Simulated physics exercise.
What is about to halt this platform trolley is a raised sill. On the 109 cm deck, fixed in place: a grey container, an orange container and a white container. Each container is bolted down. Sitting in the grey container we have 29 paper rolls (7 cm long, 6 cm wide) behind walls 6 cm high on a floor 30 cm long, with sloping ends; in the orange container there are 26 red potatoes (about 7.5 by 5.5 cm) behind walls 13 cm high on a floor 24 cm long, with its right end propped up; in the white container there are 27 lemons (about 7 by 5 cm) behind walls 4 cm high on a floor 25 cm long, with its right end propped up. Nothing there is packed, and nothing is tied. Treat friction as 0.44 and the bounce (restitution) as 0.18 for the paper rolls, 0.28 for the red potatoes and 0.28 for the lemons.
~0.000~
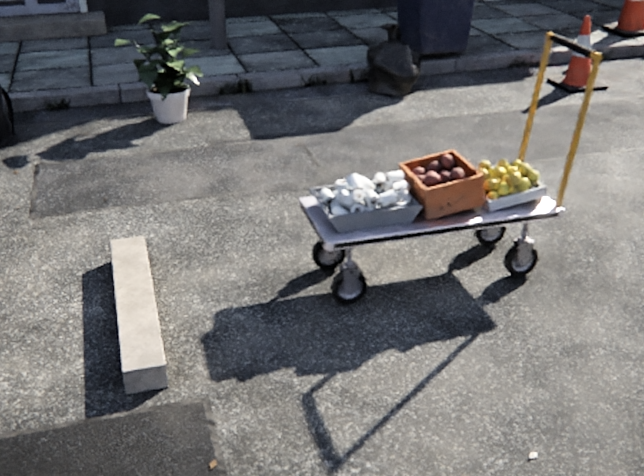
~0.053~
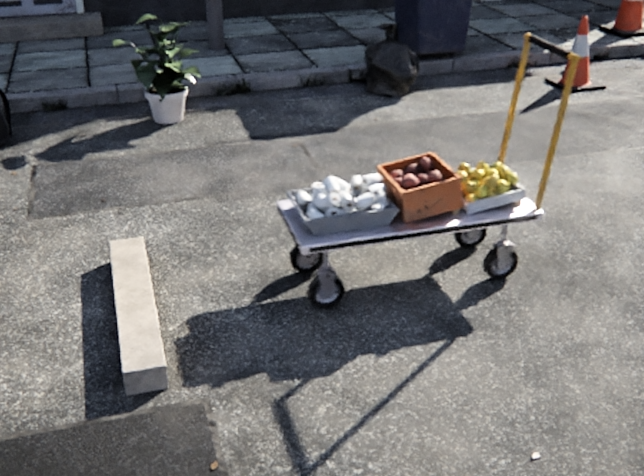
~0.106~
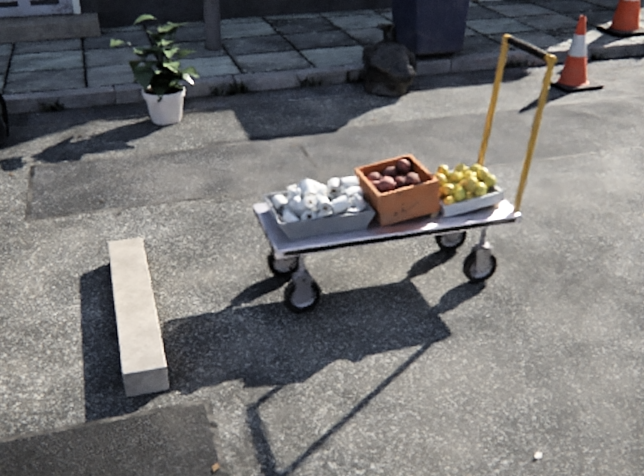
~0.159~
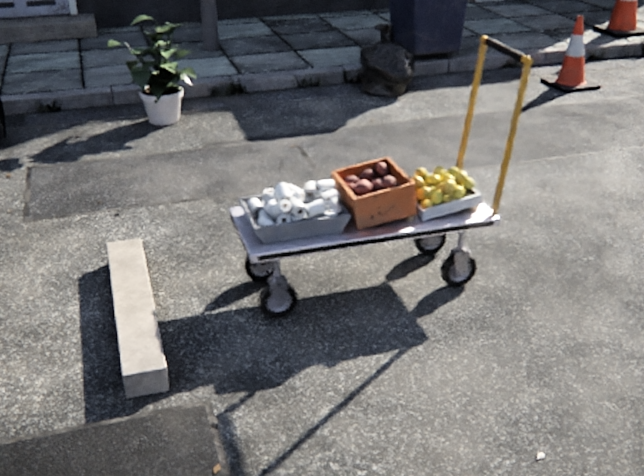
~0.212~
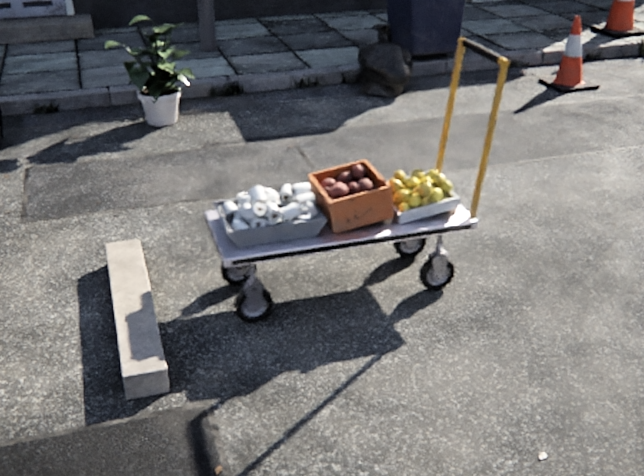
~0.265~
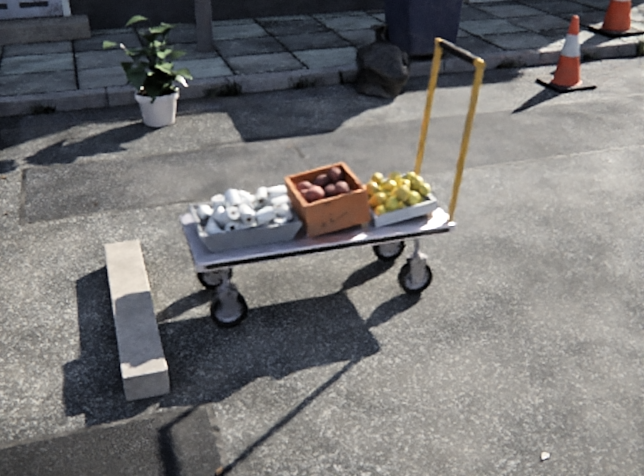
On a sunlit patch of pavement, a platform trolley with a tall yellow handle rolled steadily left toward a low raised sill, carrying white rolls, reddish potatoes and lemons in three containers.
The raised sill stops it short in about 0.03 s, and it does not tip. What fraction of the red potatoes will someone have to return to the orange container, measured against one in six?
A sixth is not crossed.
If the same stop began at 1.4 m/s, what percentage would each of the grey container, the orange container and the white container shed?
Grey container 10 %, orange container 0 %, white container 20 %.
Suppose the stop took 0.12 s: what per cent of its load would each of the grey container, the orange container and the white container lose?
Result - grey container: 20 percent, orange container: 0 percent, white container: 20 percent.
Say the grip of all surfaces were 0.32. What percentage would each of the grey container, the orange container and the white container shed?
Grey container 30, orange container 0, white container 10 per cent.
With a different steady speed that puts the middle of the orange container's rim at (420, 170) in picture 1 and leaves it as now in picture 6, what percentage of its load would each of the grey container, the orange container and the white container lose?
Grey container 20, orange container 0, white container 20 per cent.
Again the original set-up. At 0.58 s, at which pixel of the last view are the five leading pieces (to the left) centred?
They'd be centred about (118, 219) in the last picture.
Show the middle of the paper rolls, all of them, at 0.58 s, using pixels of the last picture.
I'd say near (163, 220).
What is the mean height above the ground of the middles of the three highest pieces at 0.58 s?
Around 56 centimetres.
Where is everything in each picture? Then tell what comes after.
In the first frame (places track the rim corner closest to us here; the camera moves round a little), orange container (428, 189); grey container (331, 217); 74 cm to go; all still inside.
In the second frame, orange container (405, 192); grey container (306, 220); 63 cm to go.
In the third frame, orange container (381, 195); grey container (281, 224); 53 cm to go.
In the fourth frame, orange container (357, 198); grey container (255, 228); 42 cm to go.
In the fifth frame, orange container (332, 201); grey container (229, 232); 32 cm to go.
In the sixth frame, orange container (307, 205); grey container (202, 236); 21 cm to go; all still inside.
After 0.36 s, the wheels strike.
After 0.46 s, the grey container has all 29, the orange container has all 26 and the white container has all 27.
After 0.58 s, the grey container is down by 5 of 29, the orange container has all 26 and the white container is down by 2 of 27.
After 0.81 s, the grey container is down by 9 of 29, the orange container has all 26 and the white container is down by 6 of 27.
When it is over (at 1.31 s), the grey container is down by 9 of 29, the orange container has all 26 and the white container is down by 6 of 27. Asked share, 0 of 26, 0 per cent.
